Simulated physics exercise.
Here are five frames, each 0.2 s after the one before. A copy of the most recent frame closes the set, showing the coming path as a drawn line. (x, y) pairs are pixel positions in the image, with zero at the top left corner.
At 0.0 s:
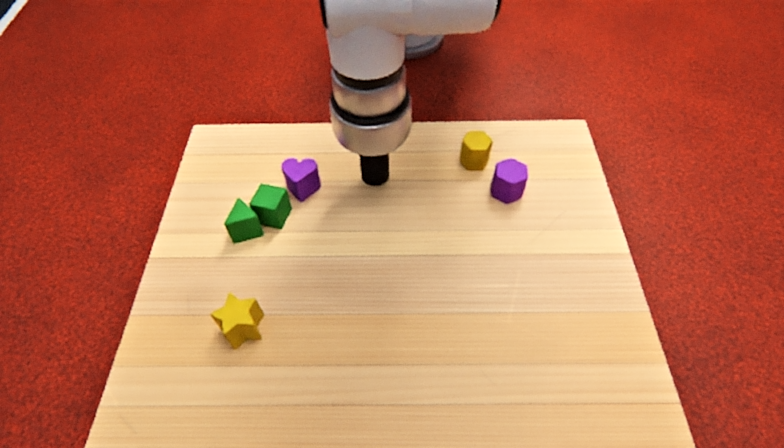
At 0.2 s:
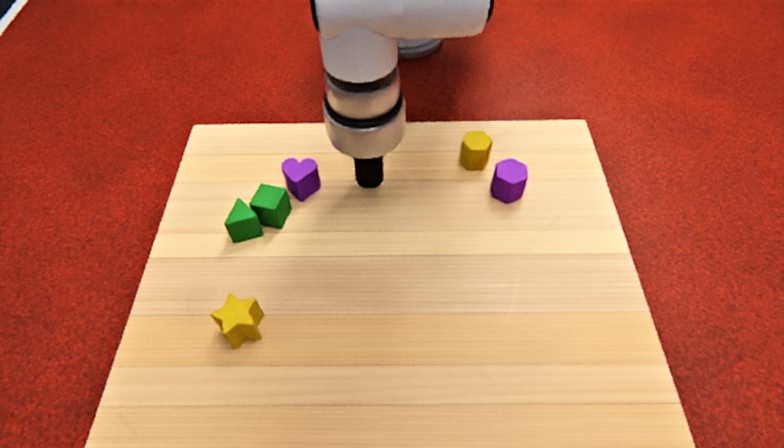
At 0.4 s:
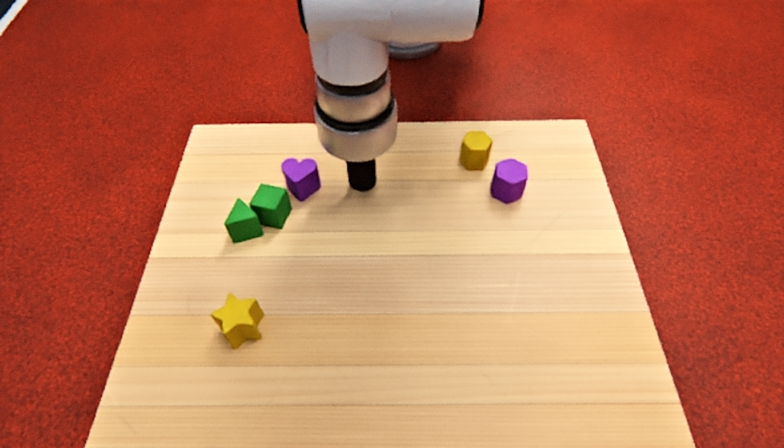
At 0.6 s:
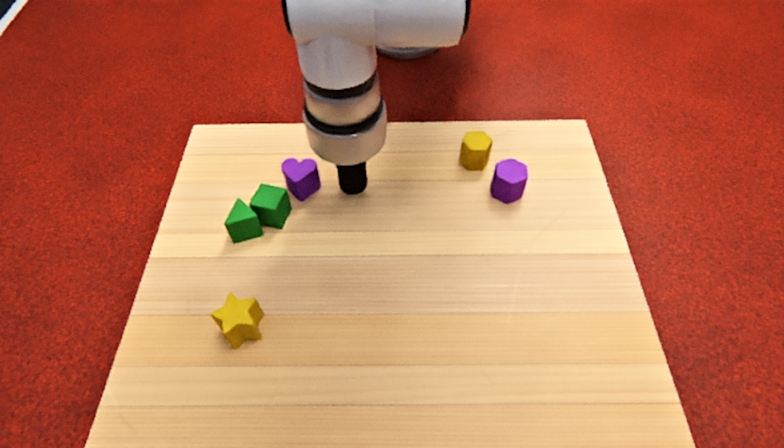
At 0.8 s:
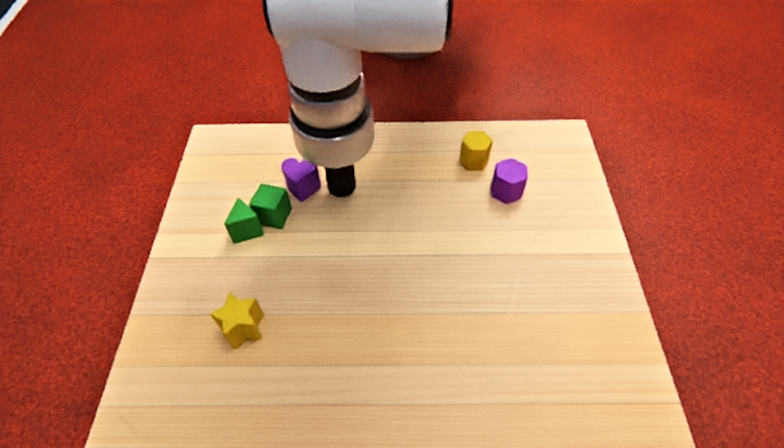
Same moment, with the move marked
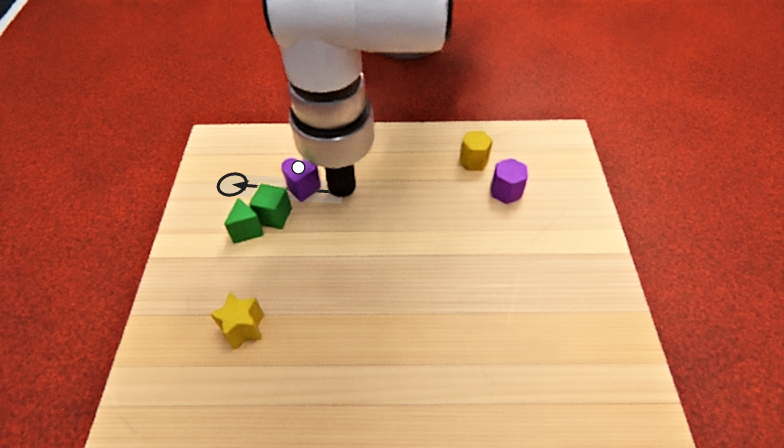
On a wooden board, a robot arm moves slightly left while the blocks stay still.
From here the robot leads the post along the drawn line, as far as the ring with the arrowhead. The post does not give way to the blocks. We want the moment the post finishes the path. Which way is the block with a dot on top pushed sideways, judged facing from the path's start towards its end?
It slides leftward.
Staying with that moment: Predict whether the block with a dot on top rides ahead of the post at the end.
Still in front.
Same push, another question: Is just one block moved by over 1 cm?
Yes - that is the case.
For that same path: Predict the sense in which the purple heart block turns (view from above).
Looking down, it rotates anti-clockwise.
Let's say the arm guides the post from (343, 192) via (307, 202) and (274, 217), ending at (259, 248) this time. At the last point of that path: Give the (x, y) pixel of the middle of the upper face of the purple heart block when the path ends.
Its top face will be centred at roughly (279, 166).
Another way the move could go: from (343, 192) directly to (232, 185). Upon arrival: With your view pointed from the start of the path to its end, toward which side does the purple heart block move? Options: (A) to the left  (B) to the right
I'll go with A - to the left.
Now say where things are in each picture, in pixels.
The first frame shows tip of the post at (375, 176), middles of tops, green square piece at (267, 196), purple heart block at (298, 167).
The second frame shows post at (370, 178), nothing pushed.
The third frame shows post at (363, 181), nothing pushed.
The fourth frame shows post at (353, 184), nothing pushed.
The fifth frame shows post at (342, 187), green square piece at (267, 196), purple heart block at (298, 167).
The line goes straight from (343, 192) to (232, 184); the dot is on the purple heart block.
What follows on the original path. One third of the way, post at (303, 184); purple heart block at (269, 167).
Two thirds of the way, post at (266, 181); purple heart block at (231, 170), turned 35° anticlockwise.
At the end, post at (230, 178); green square piece unmoved; purple heart block at (196, 175), turned 85° anticlockwise.
